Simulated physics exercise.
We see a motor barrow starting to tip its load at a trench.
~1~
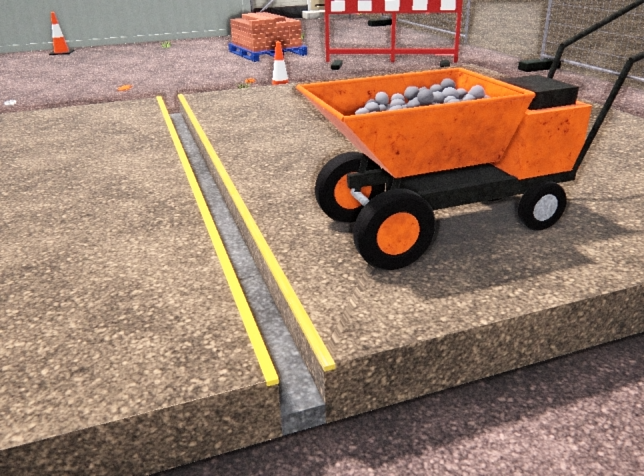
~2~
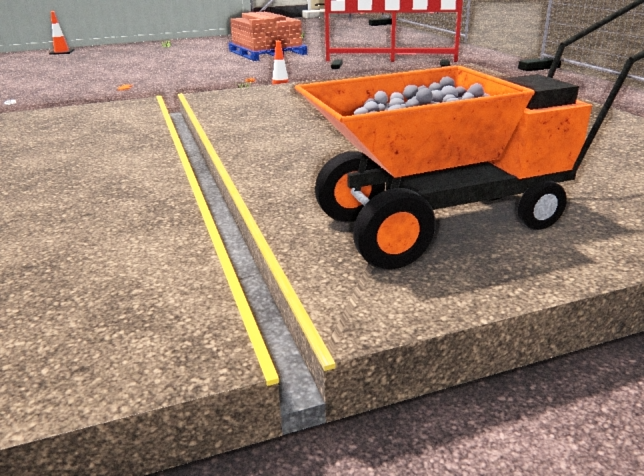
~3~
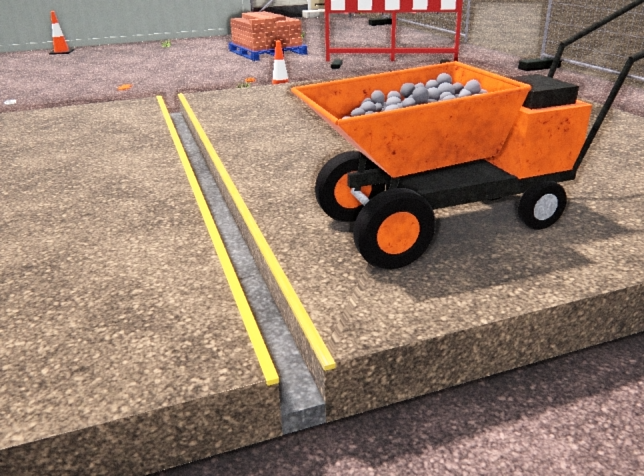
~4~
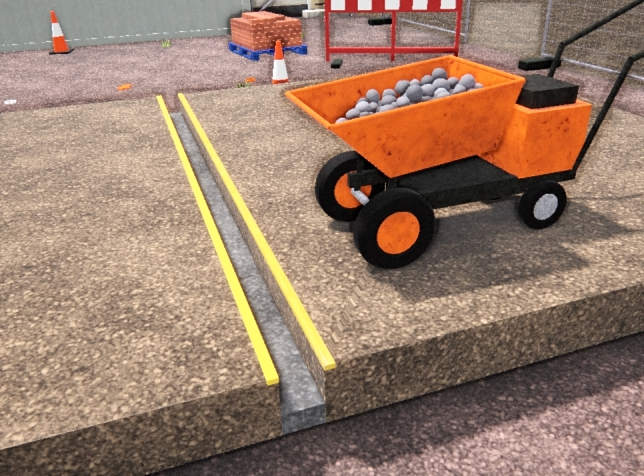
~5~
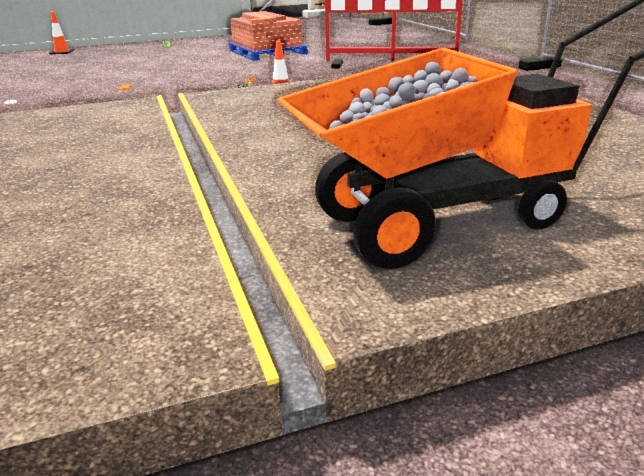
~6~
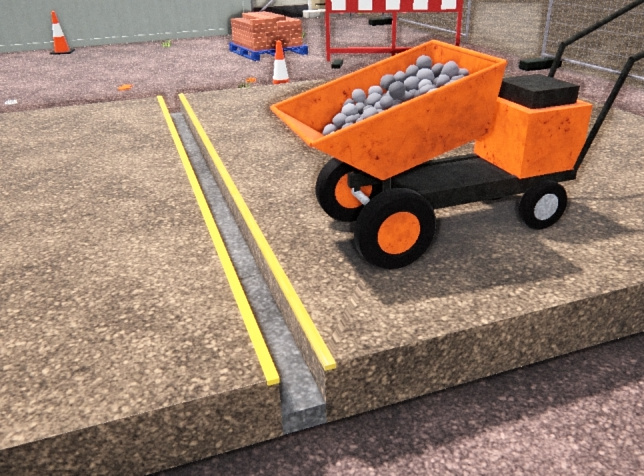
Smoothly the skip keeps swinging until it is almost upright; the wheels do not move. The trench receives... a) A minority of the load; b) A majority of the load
A minority of the load (a).
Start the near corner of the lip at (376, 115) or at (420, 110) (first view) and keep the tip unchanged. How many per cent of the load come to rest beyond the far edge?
Roughly 20 per cent at the first spot and 0 per cent at the second.
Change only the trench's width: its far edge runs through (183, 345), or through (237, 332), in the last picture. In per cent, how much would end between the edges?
In order: Some 100 per cent, then some 60 per cent.
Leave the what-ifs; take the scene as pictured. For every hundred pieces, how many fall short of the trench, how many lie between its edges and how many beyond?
Short: 0; between: 30; beyond: 50 per cent.
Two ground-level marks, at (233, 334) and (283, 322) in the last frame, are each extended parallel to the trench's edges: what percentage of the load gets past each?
In turn 40 and 70 in a hundred.
Soon after the last picture, skip tipped steeply; all in the skip.
A little later, skip tipped steeply; nearly all in the skip; a stray few in or heaped over the trench; a stray few beyond it; a stray few falling.
Later still, skip tipped right over; about a quarter in the skip; about a quarter in or heaped over the trench; about half beyond it.
By the end, skip tipped right over; about a quarter in the skip; about a quarter in or heaped over the trench; about half beyond it.
